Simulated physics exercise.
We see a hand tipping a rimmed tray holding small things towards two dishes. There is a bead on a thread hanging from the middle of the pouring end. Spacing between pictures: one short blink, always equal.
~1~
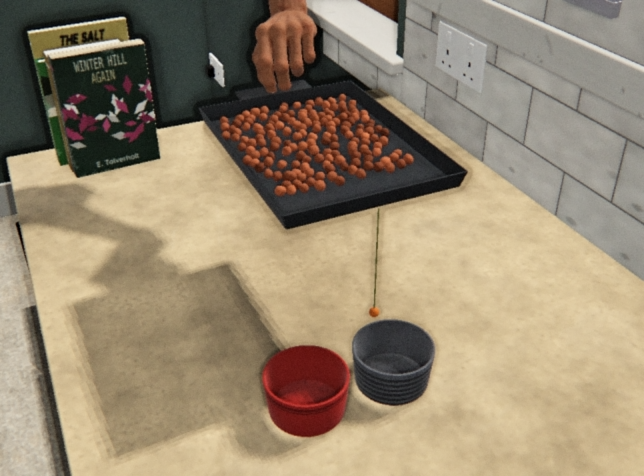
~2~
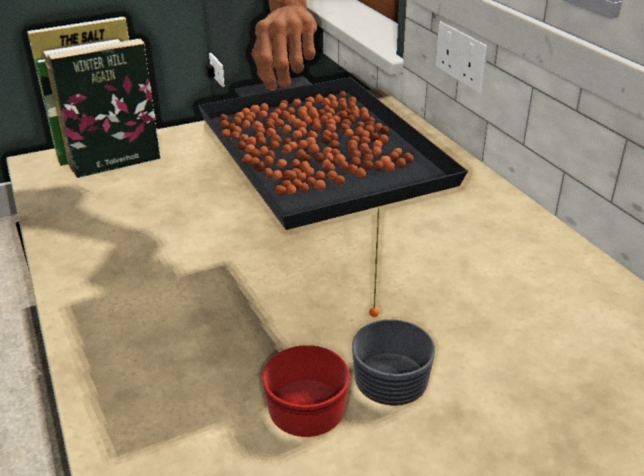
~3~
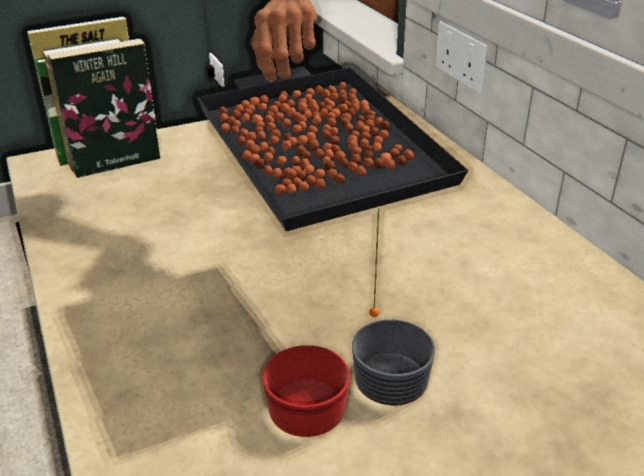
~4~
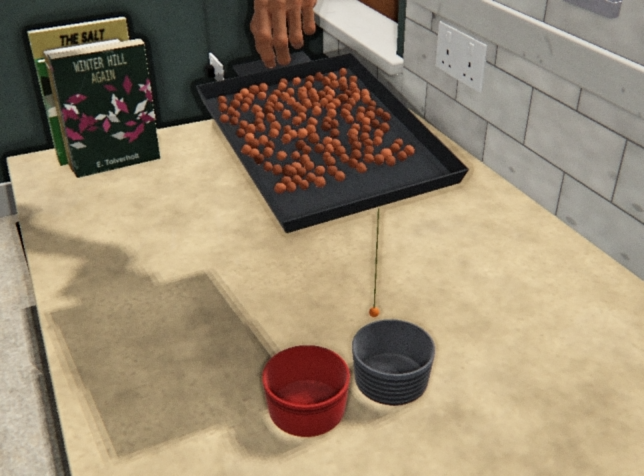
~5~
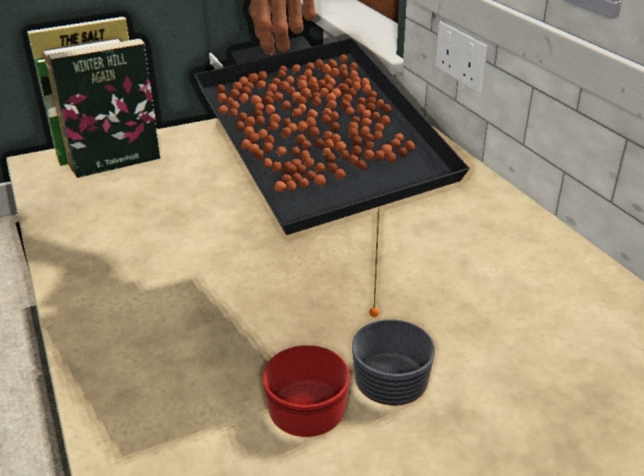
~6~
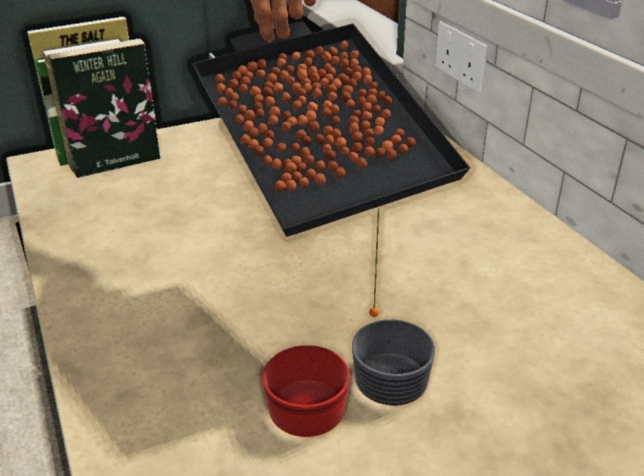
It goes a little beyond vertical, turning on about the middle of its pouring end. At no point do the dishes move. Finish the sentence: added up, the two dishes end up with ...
... over half of it.
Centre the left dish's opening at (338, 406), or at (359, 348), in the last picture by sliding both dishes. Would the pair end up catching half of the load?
Result, first setup: The minor share; second setup: The minor share.
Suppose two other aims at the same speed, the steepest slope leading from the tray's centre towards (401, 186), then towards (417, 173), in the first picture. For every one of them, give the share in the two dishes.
About 20 and 0 per cent.
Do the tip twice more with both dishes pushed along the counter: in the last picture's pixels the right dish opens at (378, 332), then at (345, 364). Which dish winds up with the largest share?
In turn: The left-side dish; the right-side dish.
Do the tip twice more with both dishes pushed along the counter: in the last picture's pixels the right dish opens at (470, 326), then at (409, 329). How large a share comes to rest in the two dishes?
Near 20 % and 60 %.
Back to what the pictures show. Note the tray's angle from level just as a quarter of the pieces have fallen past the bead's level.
That would be about 100 degrees from level.
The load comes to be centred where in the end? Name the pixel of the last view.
Close to (318, 399), more or less.
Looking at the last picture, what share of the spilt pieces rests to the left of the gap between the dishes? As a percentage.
50 in a hundred, roughly.
Soon after the last picture, tray tipped steeply; nearly all on the tray; a stray few in the air.
A little later, tray tipped past a quarter turn; about a third on the tray; about a quarter in the left dish; a small part in the right dish; a small part outside both; about a third in the air.
Later still, tray tipped past a quarter turn; about two thirds in the left dish; about a quarter in the right dish; about a quarter outside both.
At rest, tray tipped past a quarter turn; about two thirds in the left dish; about a quarter in the right dish; about a quarter outside both.
